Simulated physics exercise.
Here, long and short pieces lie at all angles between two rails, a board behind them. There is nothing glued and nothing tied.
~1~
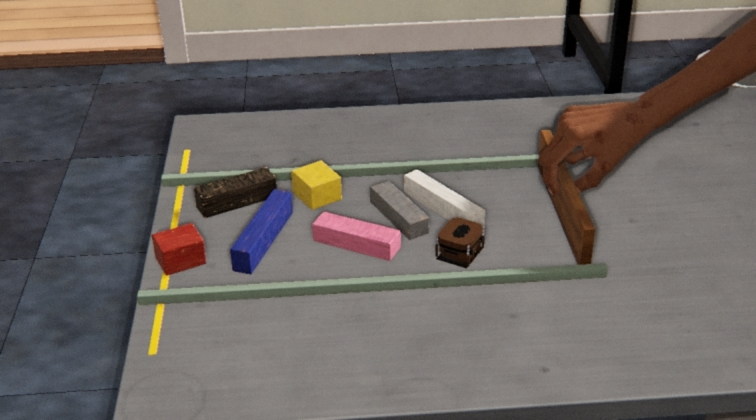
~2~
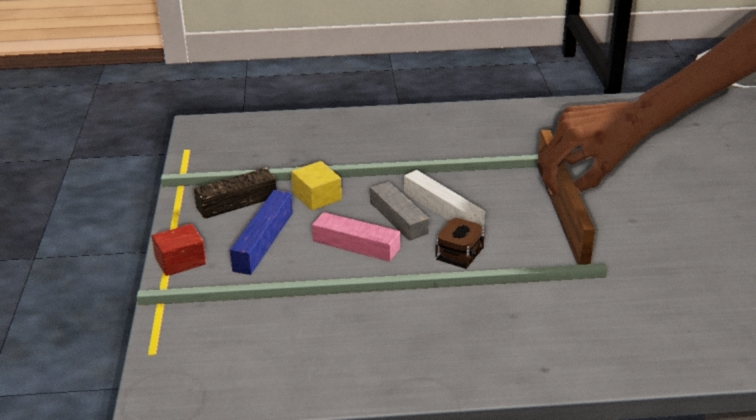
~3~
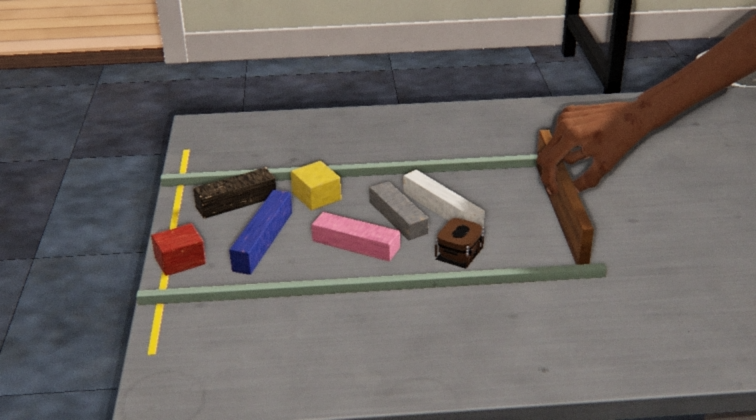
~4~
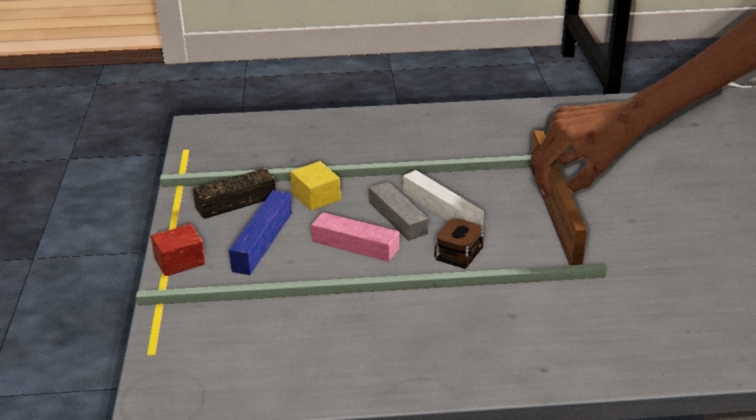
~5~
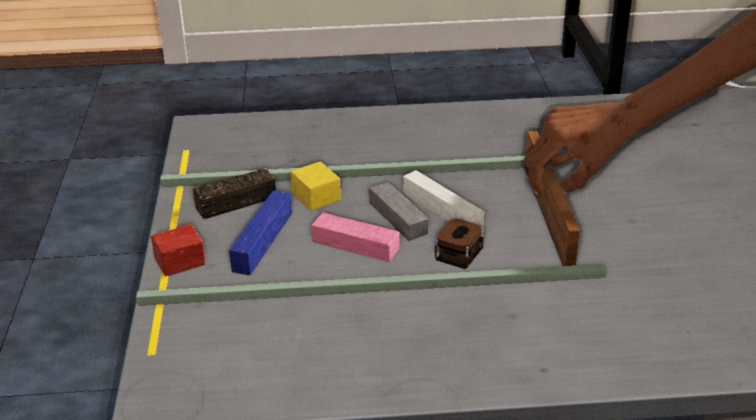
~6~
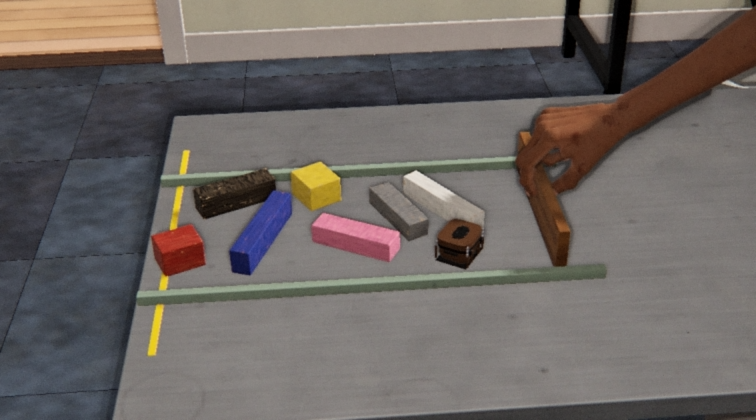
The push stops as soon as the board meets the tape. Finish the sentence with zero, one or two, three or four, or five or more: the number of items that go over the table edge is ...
The number of items that go over the table edge is five or more.
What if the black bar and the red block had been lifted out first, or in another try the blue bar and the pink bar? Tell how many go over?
4 in the first try, 4 in the second.
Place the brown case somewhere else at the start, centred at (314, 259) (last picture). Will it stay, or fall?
It remains in place.
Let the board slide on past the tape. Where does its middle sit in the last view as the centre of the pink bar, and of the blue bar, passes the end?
The pink bar gives roughly (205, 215), the blue bar roughly (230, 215).
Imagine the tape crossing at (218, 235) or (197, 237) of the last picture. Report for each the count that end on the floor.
In order, 3 and 4.
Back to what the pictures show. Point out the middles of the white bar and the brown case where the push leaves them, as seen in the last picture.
Roughly (164, 217), and the other roughly (143, 276).
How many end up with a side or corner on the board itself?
The count in contact is 2.
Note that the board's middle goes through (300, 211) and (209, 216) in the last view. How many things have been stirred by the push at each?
Answer - first 7, then 8.
A little later, none off yet; red block at rest near (179, 250); black bar at rest near (236, 193); blue bar at rest near (262, 231).
Next, none off yet; red block at rest near (179, 250); black bar shifted a little near (219, 192); blue bar shifted a little near (240, 229).
Later still, one off so far; red block on its side near (112, 328); black bar tilted a little near (140, 201); blue bar shifted about its own width near (147, 238).
When it is over, the number that fall off is five or more; down, grey bar, pink bar, yellow block, blue bar, black bar and red block.
